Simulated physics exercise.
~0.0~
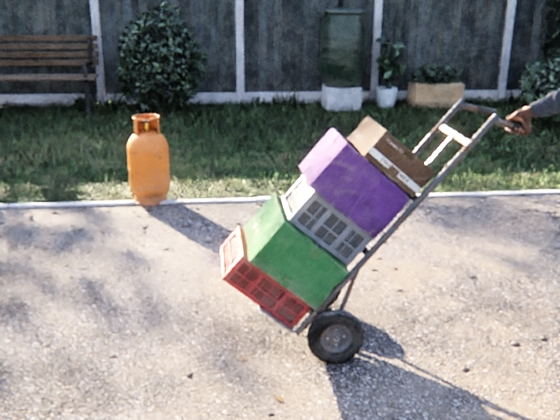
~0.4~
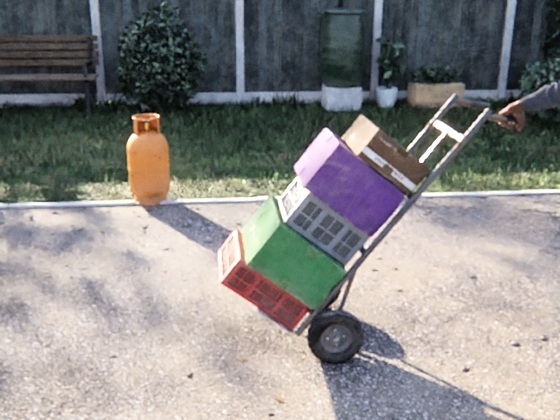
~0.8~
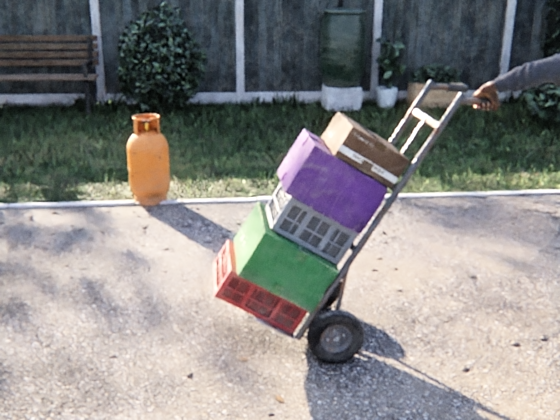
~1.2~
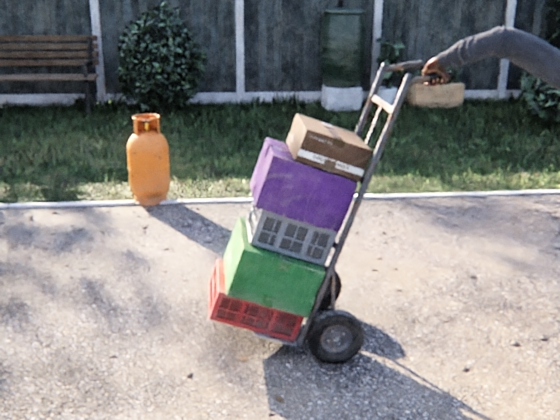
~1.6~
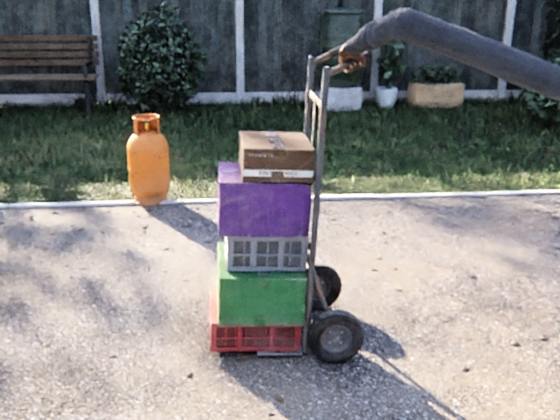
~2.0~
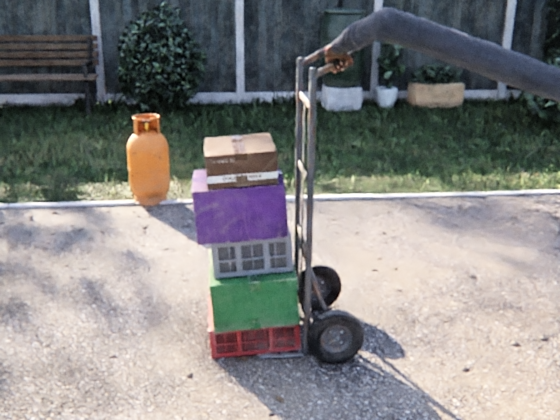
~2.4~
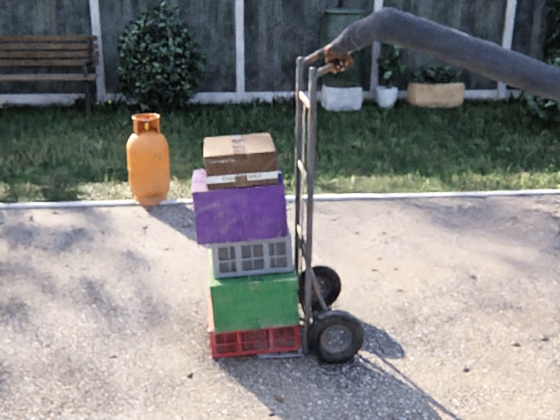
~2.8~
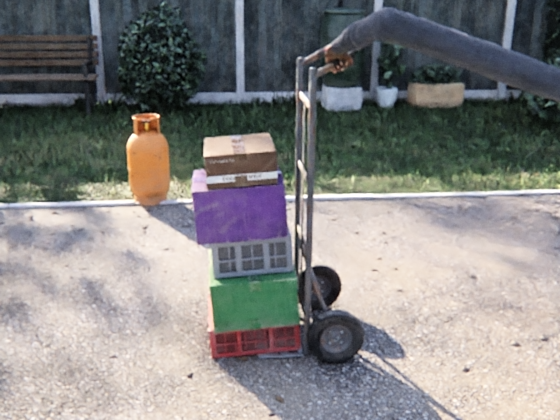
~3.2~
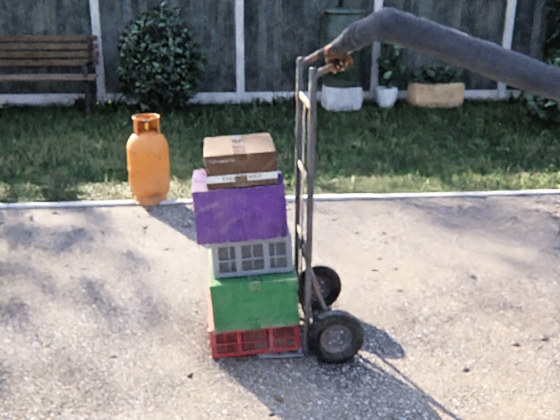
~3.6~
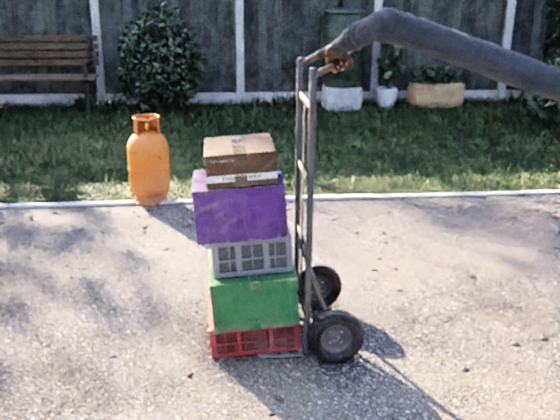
In this clip, a hand swings a tilted hand truck upright on a paved surface, carrying a stack of coloured crates, parcels and a brown box. As it stops, the upper items shift slightly left, and the uneven stack stays standing while the hand holds the handle.
